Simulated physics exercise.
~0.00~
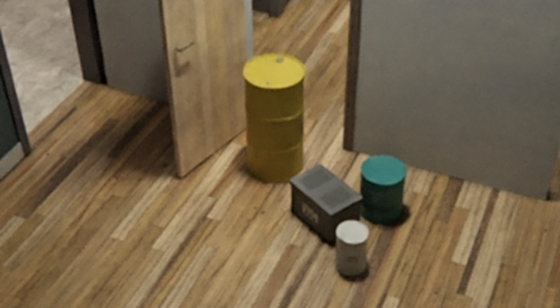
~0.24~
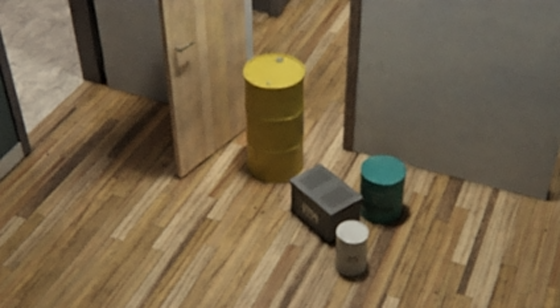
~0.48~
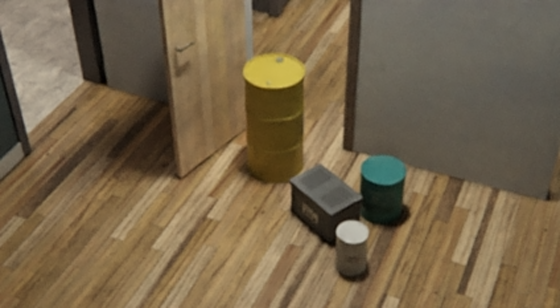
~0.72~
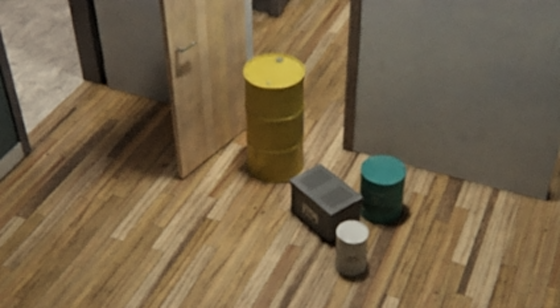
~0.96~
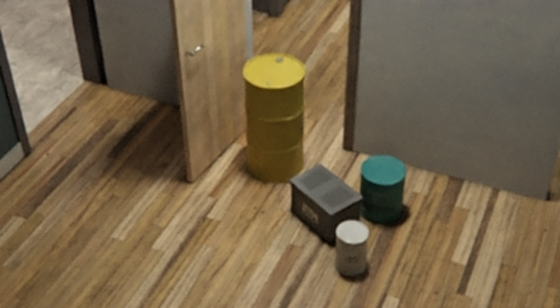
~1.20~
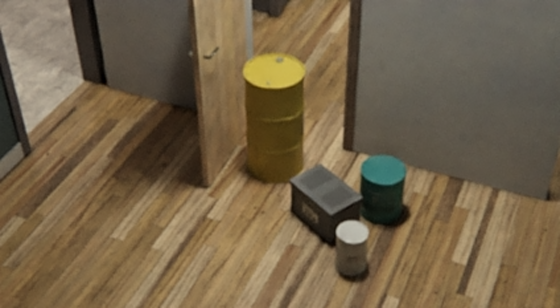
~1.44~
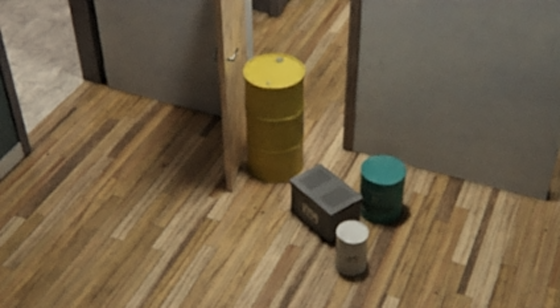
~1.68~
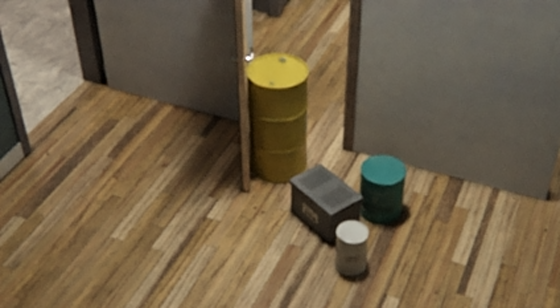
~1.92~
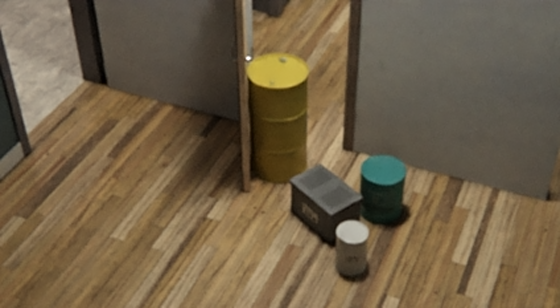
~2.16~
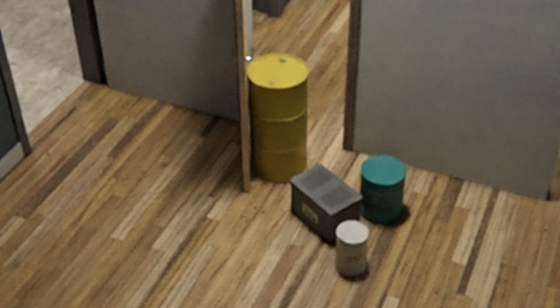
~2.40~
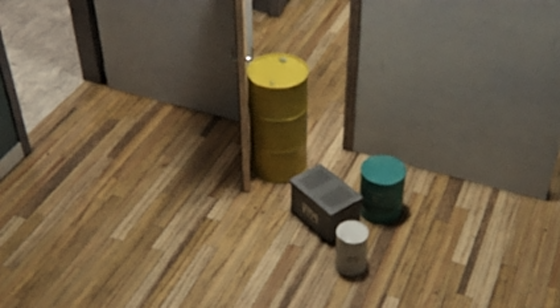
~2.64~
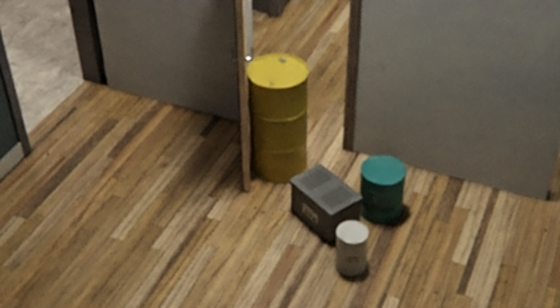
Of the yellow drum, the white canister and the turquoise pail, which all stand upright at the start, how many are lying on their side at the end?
None of them are lying on their side. The yellow drum, the white canister and the turquoise pail are all still upright when the clip ends.
